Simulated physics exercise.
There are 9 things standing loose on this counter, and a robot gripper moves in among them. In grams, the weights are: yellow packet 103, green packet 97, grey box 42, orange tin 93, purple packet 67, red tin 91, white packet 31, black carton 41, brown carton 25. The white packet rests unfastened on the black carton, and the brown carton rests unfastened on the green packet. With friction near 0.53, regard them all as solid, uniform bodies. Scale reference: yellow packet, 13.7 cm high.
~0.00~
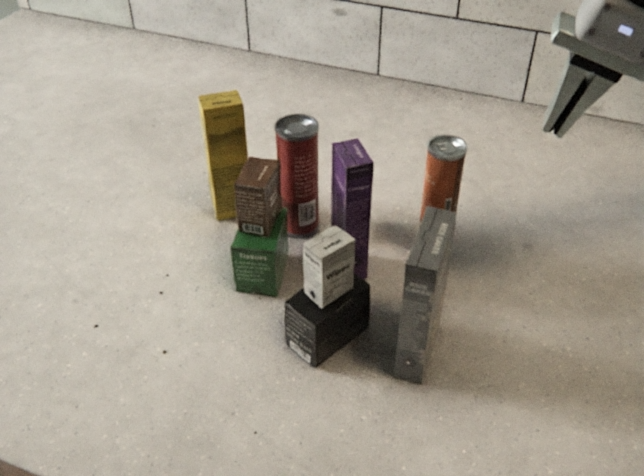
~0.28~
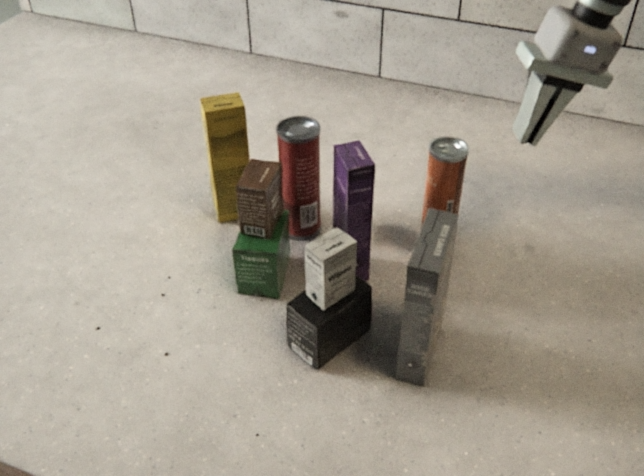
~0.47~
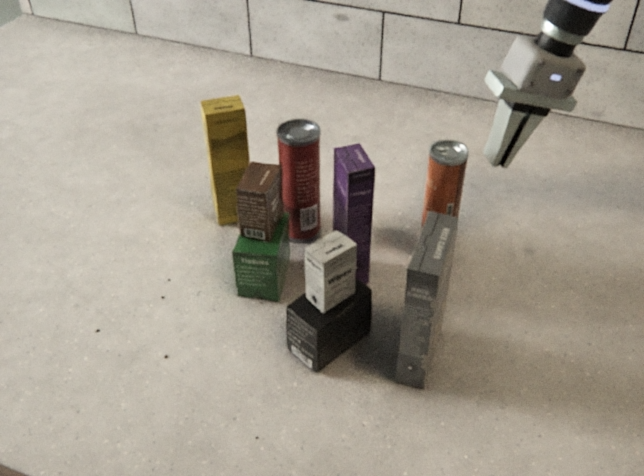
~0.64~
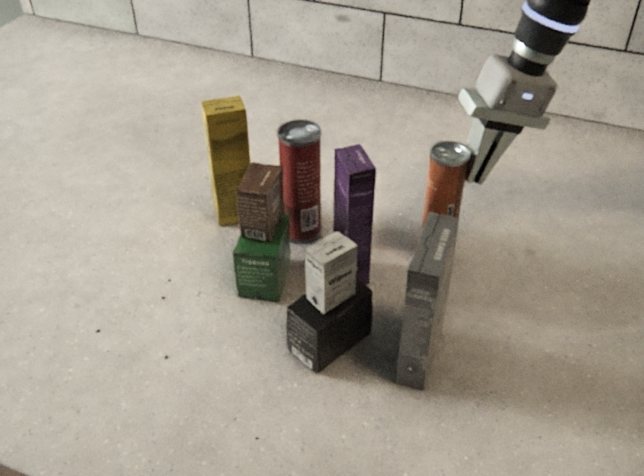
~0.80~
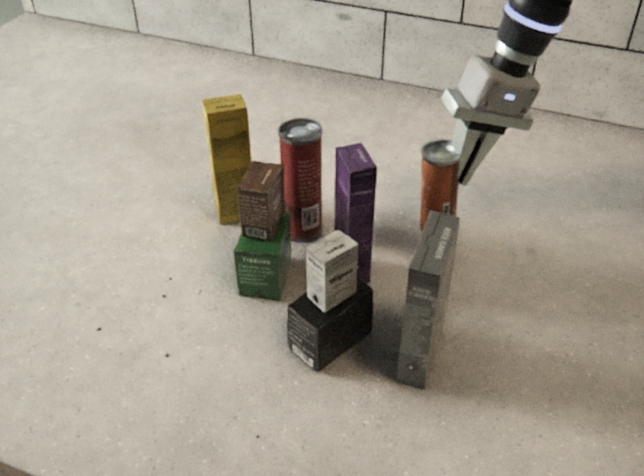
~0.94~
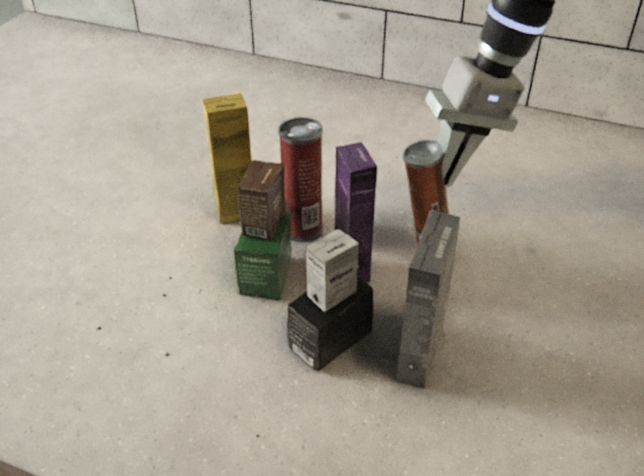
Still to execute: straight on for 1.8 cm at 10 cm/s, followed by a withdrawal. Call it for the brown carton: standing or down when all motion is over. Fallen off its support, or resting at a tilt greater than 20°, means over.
Down.
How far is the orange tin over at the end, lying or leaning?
It settles near 60° away from upright.
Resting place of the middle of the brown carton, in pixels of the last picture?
It settles near (152, 231).
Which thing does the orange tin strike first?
The purple packet.
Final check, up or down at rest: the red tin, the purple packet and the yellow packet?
Final state - red tin: Not fallen; purple packet: Fallen; yellow packet: Not fallen.
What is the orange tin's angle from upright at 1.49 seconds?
At that moment it is near 60° away from upright.
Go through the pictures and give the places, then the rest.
Fingers at (566, 92); orange tin (440, 203) upright; brown carton (259, 197), in the first frame.
Fingers at (534, 106); orange tin (441, 205) upright; yellow packet (229, 160), green packet (263, 252), in the second frame.
Fingers at (504, 131); orange tin (441, 208) upright; grey box (426, 303), purple packet (352, 219), in the third frame.
Fingers at (478, 148); orange tin (442, 209) upright; red tin (301, 184), white packet (331, 273), in the fourth frame.
Fingers at (462, 149); orange tin (439, 207) leaning 4°; black carton (331, 319), in the fifth frame.
Fingers at (447, 150); orange tin (430, 207) leaning 12°; brown carton (263, 200), in the sixth frame.
After 1.19 s, purple packet and orange tin touch at 1.15 s; leaning orange tin 28°.
After 1.49 s, brown carton and purple packet touch at 1.37 s; green packet and purple packet touch at 1.43 s; leaning brown carton 59°, orange tin 56°, purple packet 46°.
After 1.94 s, black carton and orange tin touch at 1.87 s; leaning brown carton 90°, orange tin 61°, purple packet 47°.
At rest, past 20° or fallen, orange tin, purple packet and brown carton. Standing, grey box, green packet, black carton, red tin, yellow packet and white packet.
